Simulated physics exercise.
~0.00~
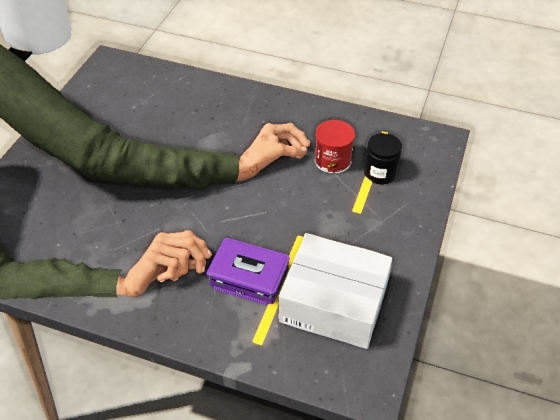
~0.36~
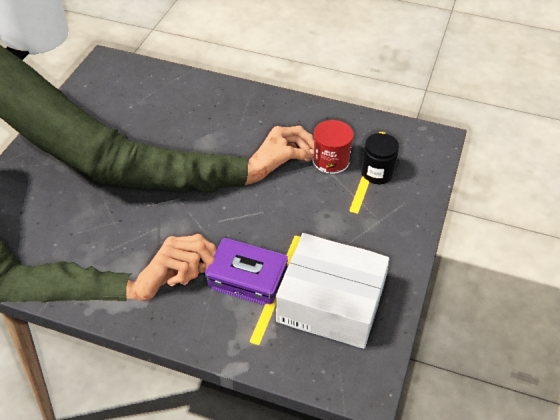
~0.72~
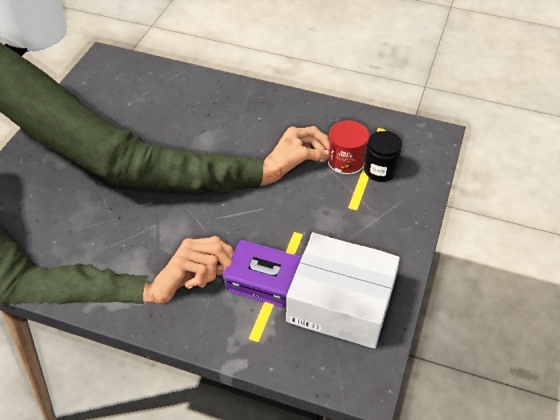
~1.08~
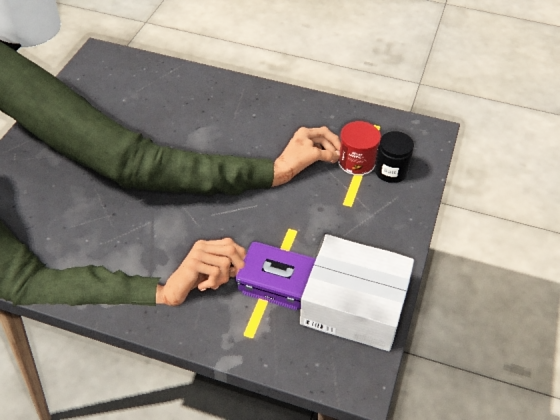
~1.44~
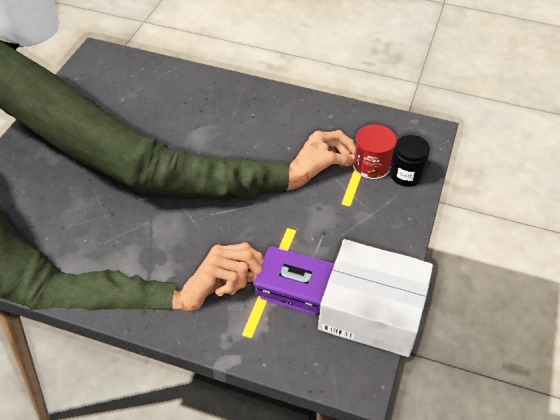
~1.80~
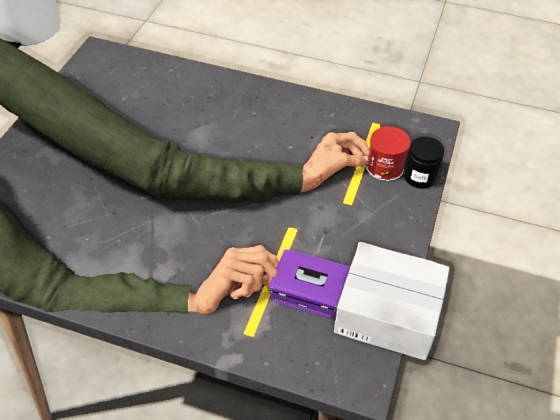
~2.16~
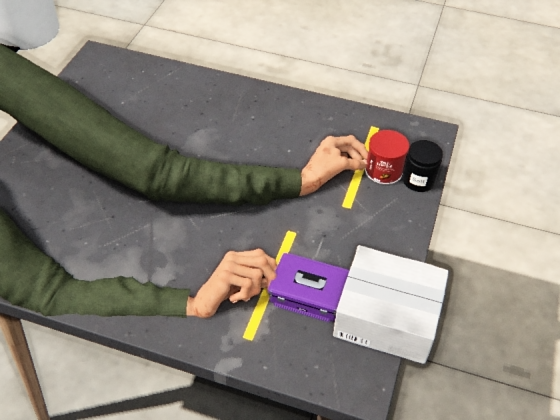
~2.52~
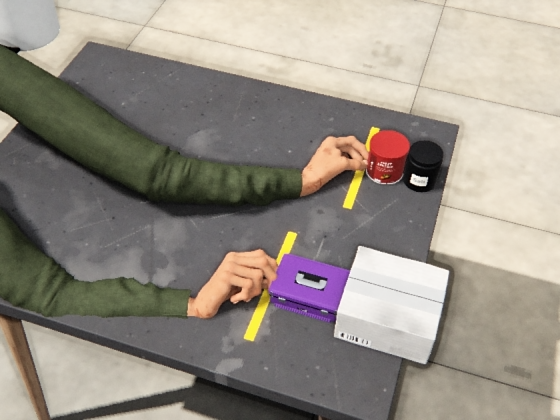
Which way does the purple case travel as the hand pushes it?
The purple case slides to the right, toward the end of the table.
Two hands slowly pushing a purple case and red pot right, sliding a white box and black jar toward the table's edge, all staying on top.
